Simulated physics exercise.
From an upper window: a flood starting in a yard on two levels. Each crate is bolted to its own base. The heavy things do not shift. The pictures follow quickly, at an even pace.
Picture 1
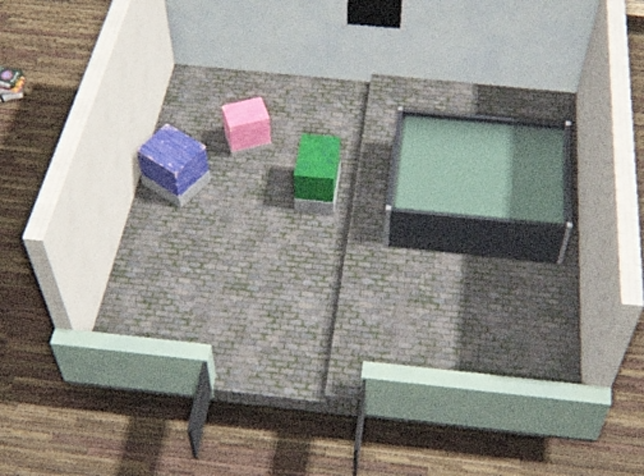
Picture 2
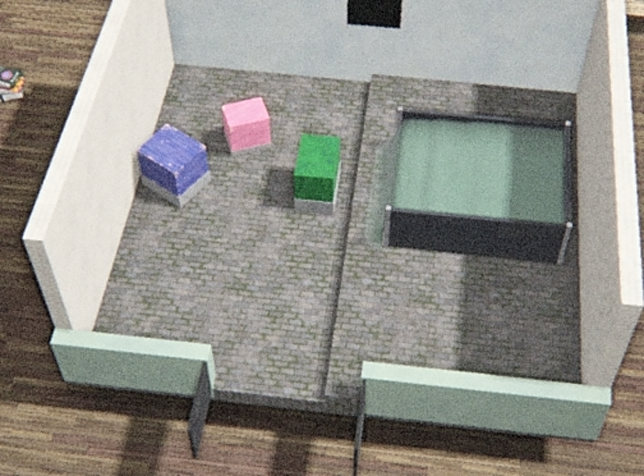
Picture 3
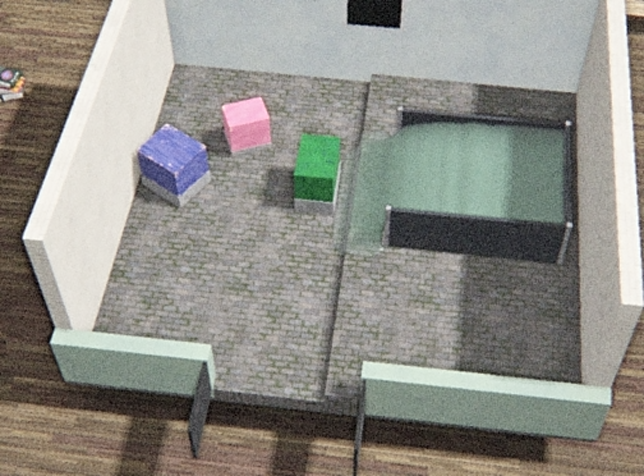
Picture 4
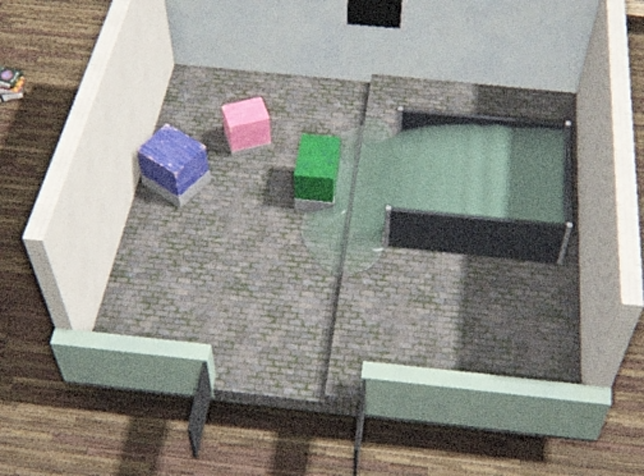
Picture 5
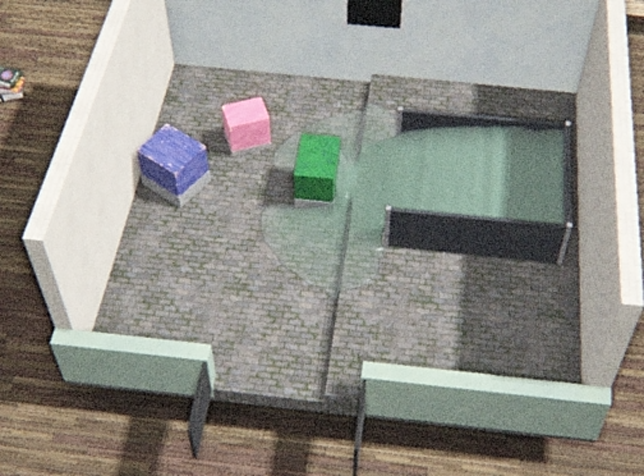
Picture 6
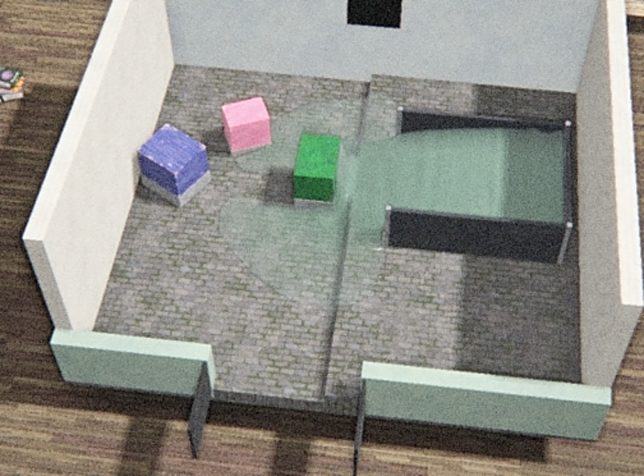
Pale green water held in a dark-walled tank on the right pours out through its open left side, spreads across the brick paving, and flows past the green block, thinning as it fans toward the lower left.
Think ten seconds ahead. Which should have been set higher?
One by one: The pink crate is soaked; the blue crate is soaked; the green crate is soaked.
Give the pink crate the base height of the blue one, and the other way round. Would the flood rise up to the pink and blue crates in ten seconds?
One by one: The pink crate takes water, the blue crate is topped.
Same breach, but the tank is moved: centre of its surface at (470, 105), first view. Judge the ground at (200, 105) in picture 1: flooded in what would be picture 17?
At that place: Under water.
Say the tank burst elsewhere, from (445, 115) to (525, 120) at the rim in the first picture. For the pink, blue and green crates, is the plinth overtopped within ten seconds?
One by one: The pink crate is wetted; the blue crate is soaked; the green crate remains dry.
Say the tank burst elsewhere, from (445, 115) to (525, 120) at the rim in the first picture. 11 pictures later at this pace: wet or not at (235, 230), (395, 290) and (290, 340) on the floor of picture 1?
In turn: Not flooded, dry, dry.
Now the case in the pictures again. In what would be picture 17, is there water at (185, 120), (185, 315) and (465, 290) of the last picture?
In that order: Under water, flooded, not flooded.
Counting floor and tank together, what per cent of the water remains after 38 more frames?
Close to 88 %.
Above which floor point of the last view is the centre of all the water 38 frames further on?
Near (282, 208).
A moment on, water covers 40 % of the floor; the pink crate water round its plinth, the blue crate water round its plinth, the green crate water round its plinth.
Next, water covers 55 % of the floor; the pink crate water round its plinth, the blue crate water round its plinth, the green crate water round its plinth.
Then, water covers 60 % of the floor; the pink crate water round its plinth, the blue crate water round its plinth, the green crate water round its plinth.
Later, water covers 65 % of the floor; the pink crate water round its plinth, the blue crate water round its plinth, the green crate water round its plinth.
In the end, water covers 60 % of the floor; the pink crate was topped, the blue crate was topped, the green crate was topped.
